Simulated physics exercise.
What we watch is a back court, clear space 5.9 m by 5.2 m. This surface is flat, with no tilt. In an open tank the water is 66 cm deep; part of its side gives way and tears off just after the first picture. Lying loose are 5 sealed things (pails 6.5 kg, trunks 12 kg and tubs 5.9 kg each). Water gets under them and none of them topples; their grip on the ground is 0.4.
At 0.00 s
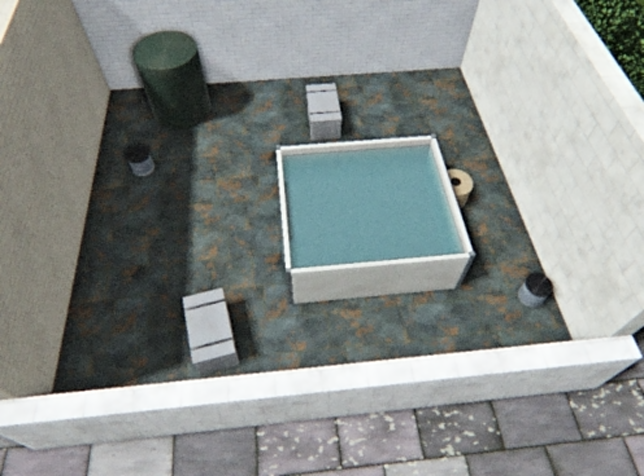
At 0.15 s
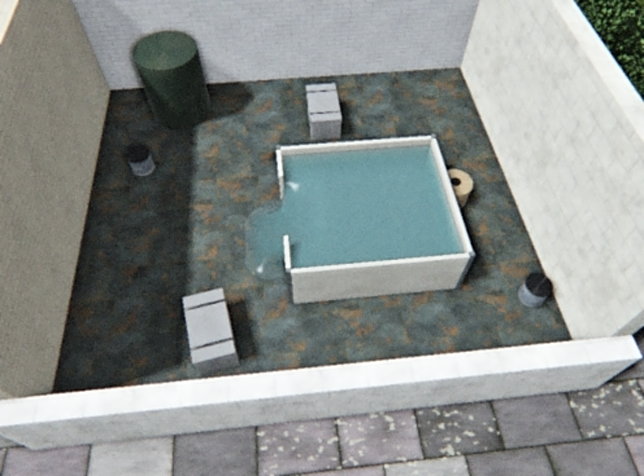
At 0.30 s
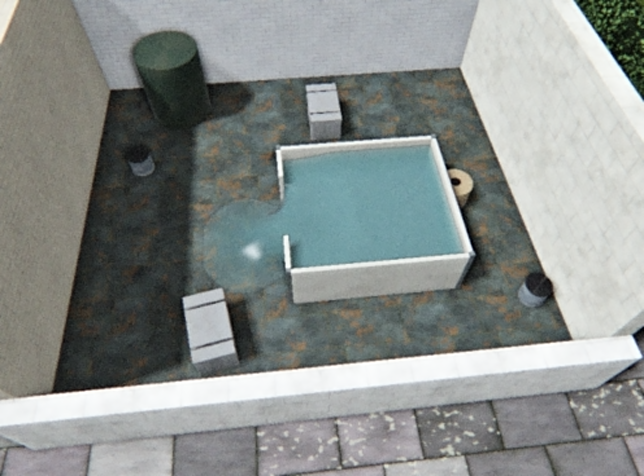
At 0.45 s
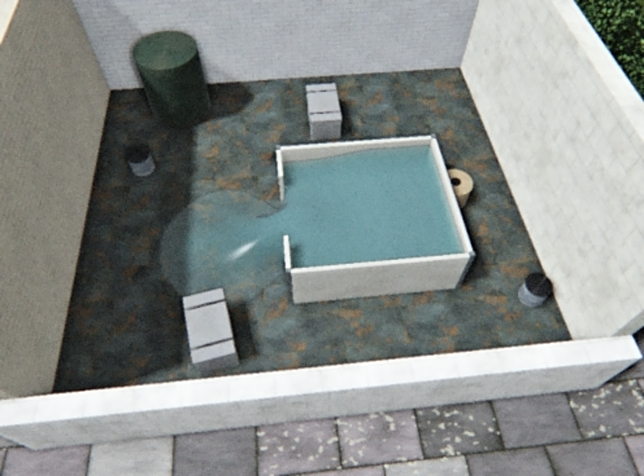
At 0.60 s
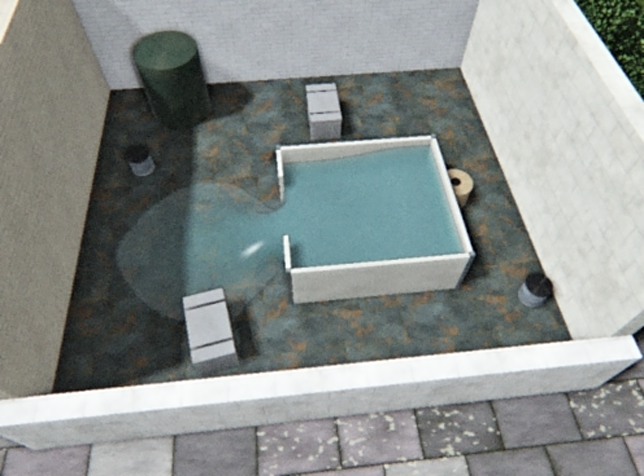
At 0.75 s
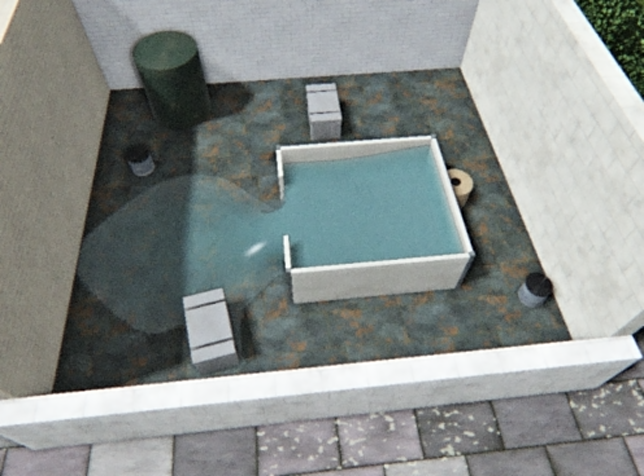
In a walled back court with a dark, mottled stone floor, a square white tank holds blue-green water among a few scattered objects. Part of the tank's left side gives way, and water pours through the gap. A rounded sheet spreads leftward across the floor, while the objects stay put.
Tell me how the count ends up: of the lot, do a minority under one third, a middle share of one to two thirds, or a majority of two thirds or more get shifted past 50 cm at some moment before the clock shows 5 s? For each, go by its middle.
Within the middle third.
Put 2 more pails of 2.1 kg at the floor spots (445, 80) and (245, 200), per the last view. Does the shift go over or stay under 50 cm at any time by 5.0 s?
Outcome: Stays within first, breaks the threshold second.
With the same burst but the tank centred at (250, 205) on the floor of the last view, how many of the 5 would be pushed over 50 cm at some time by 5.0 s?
That gives 3 of them.
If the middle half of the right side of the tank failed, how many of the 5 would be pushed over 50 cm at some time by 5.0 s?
Result: 4 of them.
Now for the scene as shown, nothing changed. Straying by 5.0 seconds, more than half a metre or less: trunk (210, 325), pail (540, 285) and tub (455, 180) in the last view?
The first is beyond the limit, the second inside the limit, and the third inside the limit.
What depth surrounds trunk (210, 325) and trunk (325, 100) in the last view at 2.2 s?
Depth approx. 6 cm / 0 cm.
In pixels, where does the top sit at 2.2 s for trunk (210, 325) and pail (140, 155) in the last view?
Estimated pixels: (172, 368) and (129, 102).
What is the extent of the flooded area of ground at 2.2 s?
About 14 m2.
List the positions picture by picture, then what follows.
A pail at (138, 154) rests on the ground; a trunk at (323, 102) rests on the ground; 3.5 m2 under water; 0 of 5 have shifted, in the first picture.
A pail at (138, 154), on the bottom; a trunk at (323, 102), on the bottom; 4.1 m2 under water; 0 of 5 have shifted, in the second picture.
A pail at (138, 154), on the bottom; a trunk at (323, 102), on the bottom; 4.8 m2 under water; 0 of 5 have shifted, in the third picture.
A pail at (138, 154), on the bottom; a trunk at (323, 102), on the bottom; 5.8 m2 under water; 0 of 5 have shifted, in the fourth picture.
A pail at (138, 154) rests on the ground; a trunk at (323, 102) rests on the ground; water covers 6.8 m2; 0 of 5 have shifted, in the fifth picture.
A pail at (138, 154) rests on the ground; a trunk at (323, 102), on the bottom; water covers 8.1 m2; 0 of 5 have shifted, in the sixth picture.
After 1.1 s 0 of 5 are over 50 cm from their spots; 0 afloat.
After 2.2 s 2 of 5 are over 50 cm from their spots; 1 afloat.
After 3.5 s 2 of 5 are over 50 cm from their spots; 2 afloat.
After 5.0 s 2 of 5 are over 50 cm from their spots, and 2 have been at some point; 2 afloat.
